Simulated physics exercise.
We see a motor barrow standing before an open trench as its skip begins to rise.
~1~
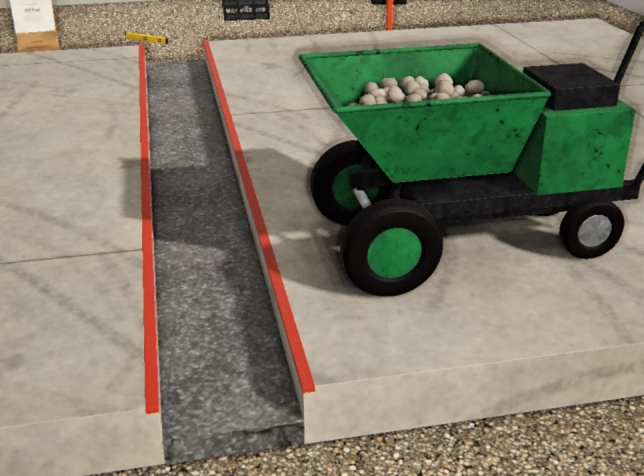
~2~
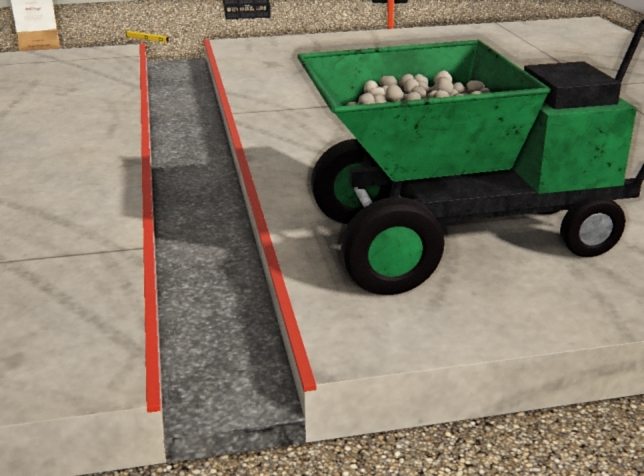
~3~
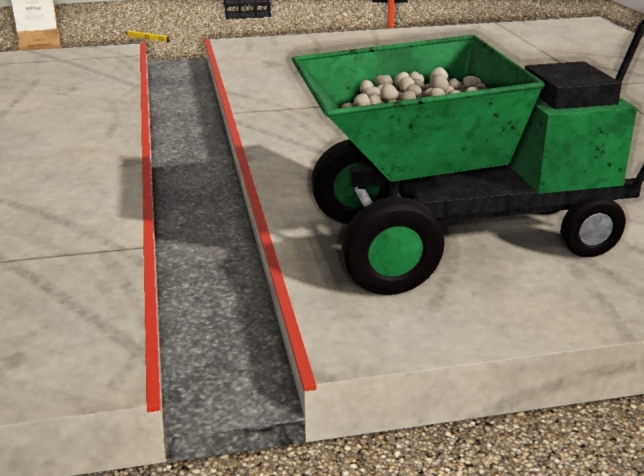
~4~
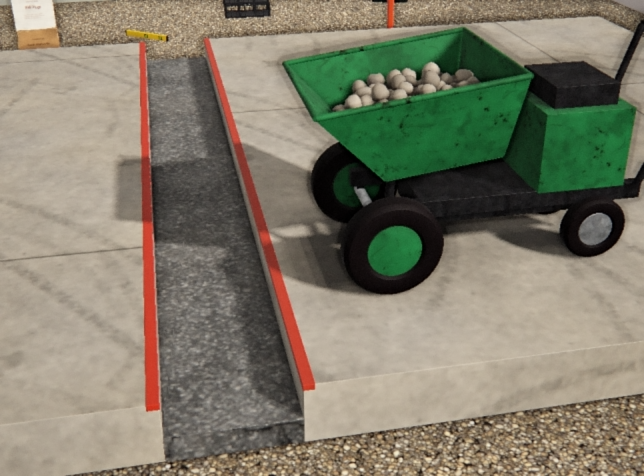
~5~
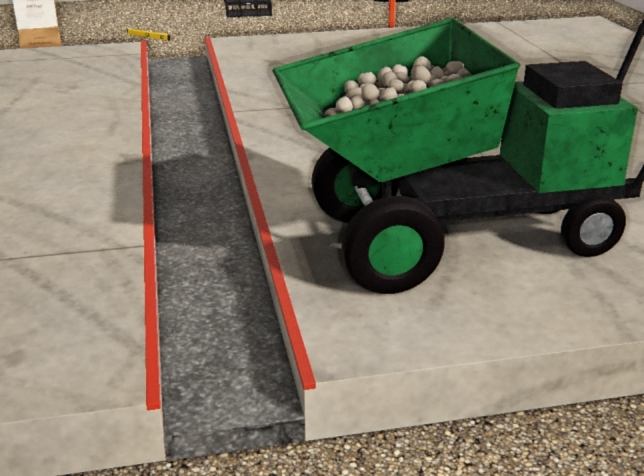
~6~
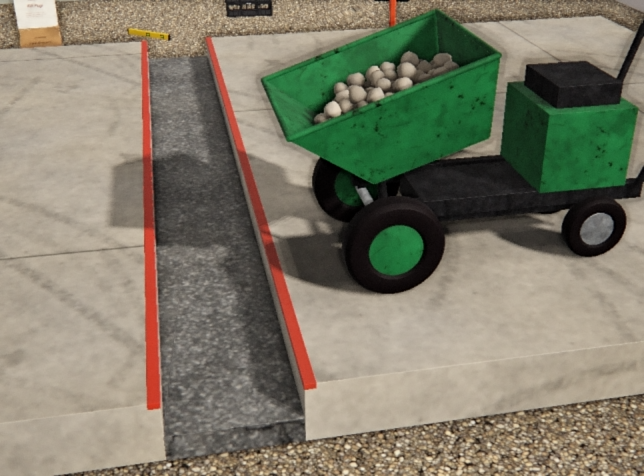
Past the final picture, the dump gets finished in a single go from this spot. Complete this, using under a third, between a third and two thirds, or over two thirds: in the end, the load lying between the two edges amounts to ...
The load between the two edges amounts to over two thirds of it.
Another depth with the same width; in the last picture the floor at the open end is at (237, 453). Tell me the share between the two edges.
The share would be around 100 in a hundred.
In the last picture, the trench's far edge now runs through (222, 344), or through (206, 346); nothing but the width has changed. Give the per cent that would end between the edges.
For the first it's 10 per cent, for the second 30 per cent.
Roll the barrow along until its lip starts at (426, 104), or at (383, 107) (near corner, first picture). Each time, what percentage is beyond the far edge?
You'd get around 0 in a hundred, then 0 in a hundred.
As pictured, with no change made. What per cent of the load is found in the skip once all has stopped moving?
It works out near 10 percent.
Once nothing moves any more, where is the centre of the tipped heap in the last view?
Roughly at (195, 280).
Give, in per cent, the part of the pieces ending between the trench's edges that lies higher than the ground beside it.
Roughly 15 %.
Soon after the last picture, skip tipped steeply; all in the skip.
A little later, skip tipped right over; most in the skip; about a quarter in or heaped over the trench; a stray few falling.
Later still, skip tipped right over; a small part in the skip; most in or heaped over the trench; a stray few beyond it.
At rest, skip tipped right over; a small part in the skip; most in or heaped over the trench; a stray few beyond it.
